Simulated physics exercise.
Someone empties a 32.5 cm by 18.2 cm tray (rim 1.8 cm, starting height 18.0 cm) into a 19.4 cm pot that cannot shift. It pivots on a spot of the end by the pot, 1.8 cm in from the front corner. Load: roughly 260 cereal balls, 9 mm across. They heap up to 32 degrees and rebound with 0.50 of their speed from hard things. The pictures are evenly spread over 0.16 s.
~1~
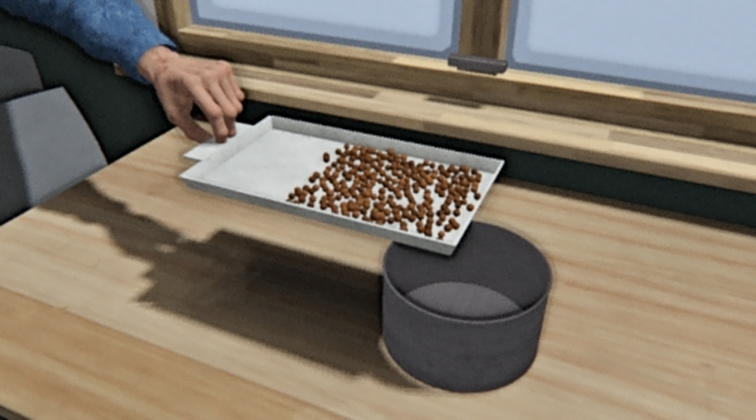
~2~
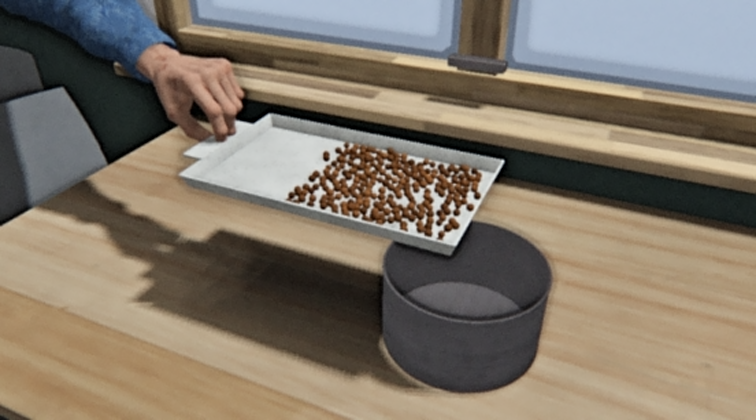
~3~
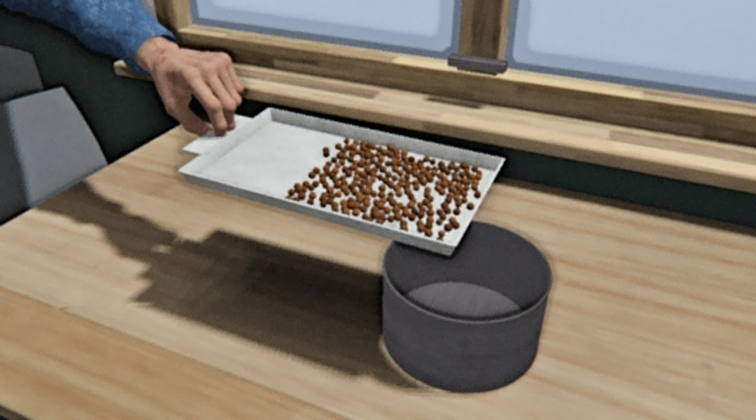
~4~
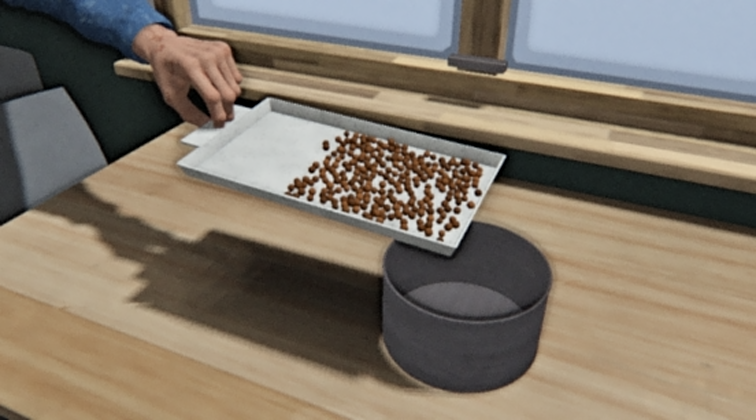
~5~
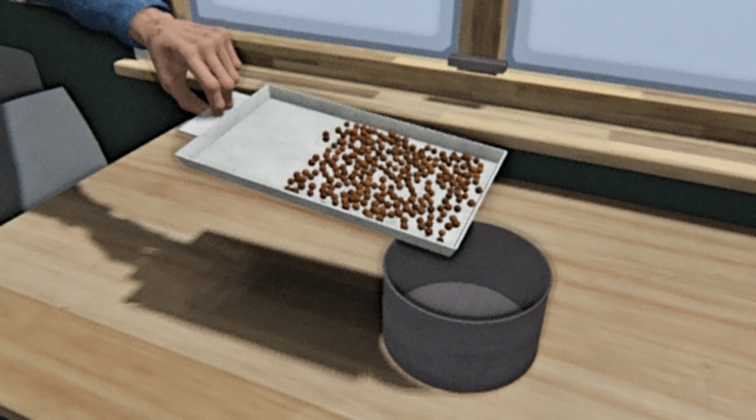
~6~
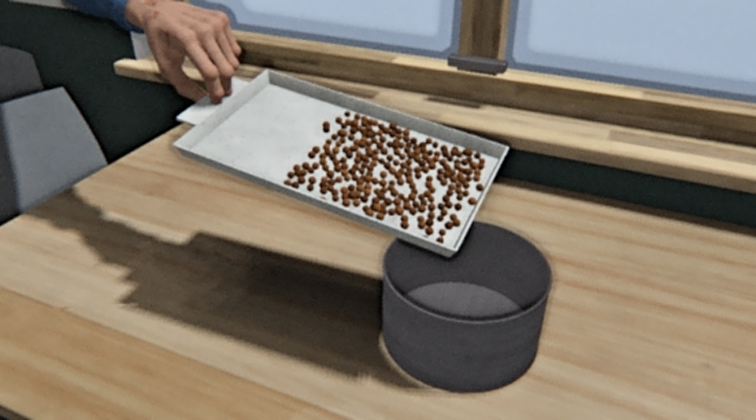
On a wooden table beside a window, a hand holds a white tray of small brown balls above a dark round pot, then gradually raises the tray's left end while the balls stay clustered toward the right.
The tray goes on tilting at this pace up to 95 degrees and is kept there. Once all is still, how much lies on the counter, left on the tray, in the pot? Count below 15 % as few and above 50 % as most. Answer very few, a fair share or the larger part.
On the counter: The larger part; left on the tray: Very few; in the pot: Very few.
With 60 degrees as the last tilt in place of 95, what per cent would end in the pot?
It would be near 5 per cent.
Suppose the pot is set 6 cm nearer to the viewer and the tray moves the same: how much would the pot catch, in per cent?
Then about 90 per cent.
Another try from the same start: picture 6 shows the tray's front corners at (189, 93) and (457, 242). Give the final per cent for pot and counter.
Pot 70, counter 30.
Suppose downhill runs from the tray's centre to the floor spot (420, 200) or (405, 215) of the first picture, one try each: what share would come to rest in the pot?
Some 70 and 40 per cent.
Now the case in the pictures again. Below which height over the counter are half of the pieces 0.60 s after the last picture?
About 26 cm.
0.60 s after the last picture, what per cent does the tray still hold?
About 100 per cent.
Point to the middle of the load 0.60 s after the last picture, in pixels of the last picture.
Near (445, 180).
Then, 0.36 s after the last picture, tilt 52 degrees; the tray holds 100 %, the pot 0 %.
Then, 0.60 s after the last picture, tilt 80 degrees; the tray holds 100 %, the pot 0 %.
Then, 0.95 s after the last picture, tilt 95 degrees; the tray holds 0 %, the pot 5 %.
In the end, counter 95 %, tray 0 %, pot 5 %.
